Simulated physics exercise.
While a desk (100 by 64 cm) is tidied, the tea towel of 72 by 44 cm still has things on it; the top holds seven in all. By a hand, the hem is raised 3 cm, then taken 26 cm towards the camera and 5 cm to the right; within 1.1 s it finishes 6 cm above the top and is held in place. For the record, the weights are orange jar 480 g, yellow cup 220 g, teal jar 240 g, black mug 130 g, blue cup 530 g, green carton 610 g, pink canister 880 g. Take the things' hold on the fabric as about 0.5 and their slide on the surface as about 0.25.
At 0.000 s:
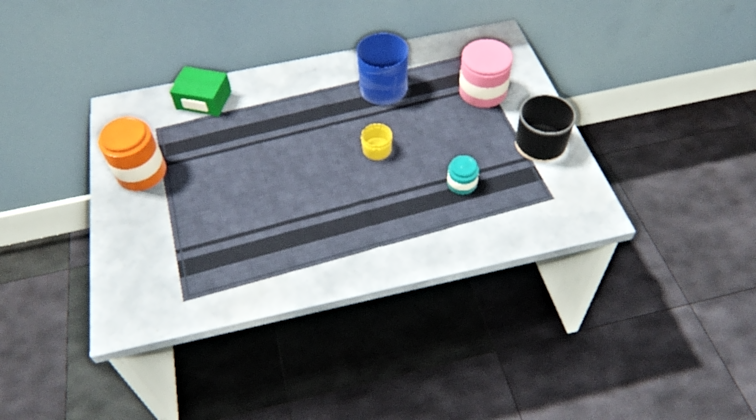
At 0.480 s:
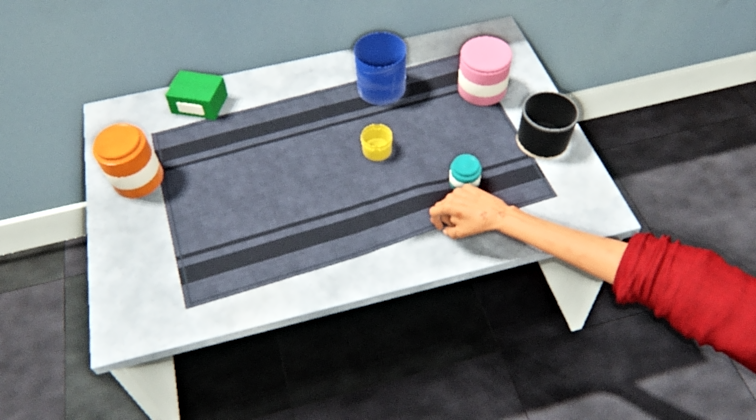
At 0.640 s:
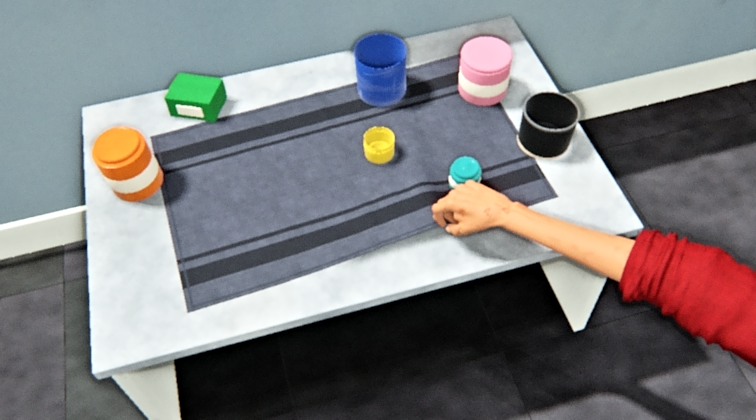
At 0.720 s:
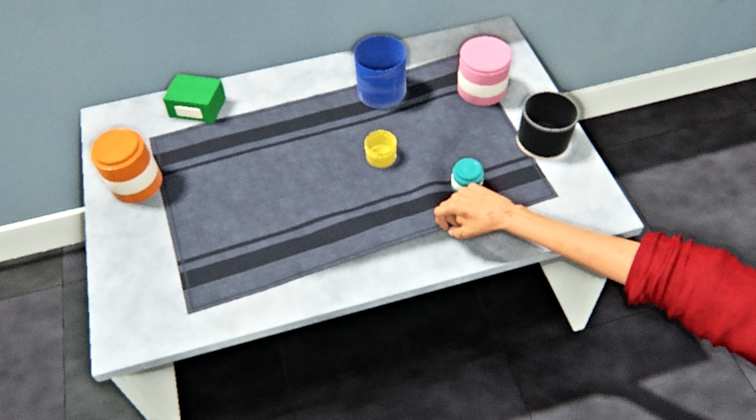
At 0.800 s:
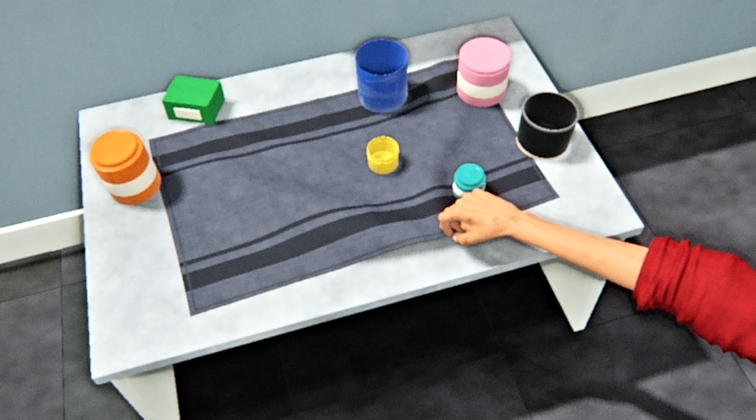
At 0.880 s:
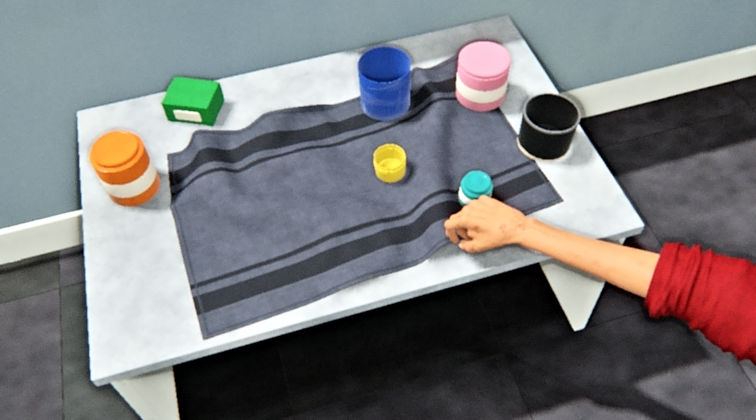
The footage shows a red-sleeved arm reach in from the right and grip a dark tea towel on a white desk, then pull it slightly forward, wrinkling the cloth and shifting the yellow cup, teal jar and blue cup with it.
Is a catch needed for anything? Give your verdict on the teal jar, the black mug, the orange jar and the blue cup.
Result: Looks like the teal jar is done for; looks like the black mug is fine up there; looks like the orange jar is fine up there; looks like the blue cup is fine up there.
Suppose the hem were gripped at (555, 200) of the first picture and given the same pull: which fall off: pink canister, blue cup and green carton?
At the end, the pink canister holds its spot, the blue cup holds its spot, and the green carton holds its spot.
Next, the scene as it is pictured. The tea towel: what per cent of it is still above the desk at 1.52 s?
I'd say close to 55 per cent of it.
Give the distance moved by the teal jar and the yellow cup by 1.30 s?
For the teal jar, 20 centimetres, and for the yellow cup, 20 centimetres.
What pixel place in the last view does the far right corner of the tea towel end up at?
About (482, 136).
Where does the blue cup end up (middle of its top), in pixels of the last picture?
Around (417, 179).
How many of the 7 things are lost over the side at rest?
That gives 2.
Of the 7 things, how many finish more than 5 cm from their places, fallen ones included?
Count recorded: 5.
After 1.1 s, 90 % of the tea towel is still over the top; blue cup 13 cm off its start, teal jar 11 cm off its start, black mug 4 cm off its start.
After 1.3 s, 70 % of the tea towel is still over the top; blue cup 21 cm off its start, teal jar 19 cm off its start, black mug 7 cm off its start.
After 1.5 s, 55 % of the tea towel is still over the top; blue cup 28 cm off its start at (399, 155), teal jar on its side, 27 cm off its start at (544, 297), black mug 8 cm off its start at (569, 141).
After 1.7 s, 50 % of the tea towel is still over the top; teal jar over the edge, blue cup 31 cm off its start, black mug 9 cm off its start.
After 3.3 s, 40 % of the tea towel is still over the top; teal jar over the edge, blue cup 34 cm off its start at (417, 179), black mug 9 cm off its start at (572, 142), orange jar 0 cm off its start at (115, 147).
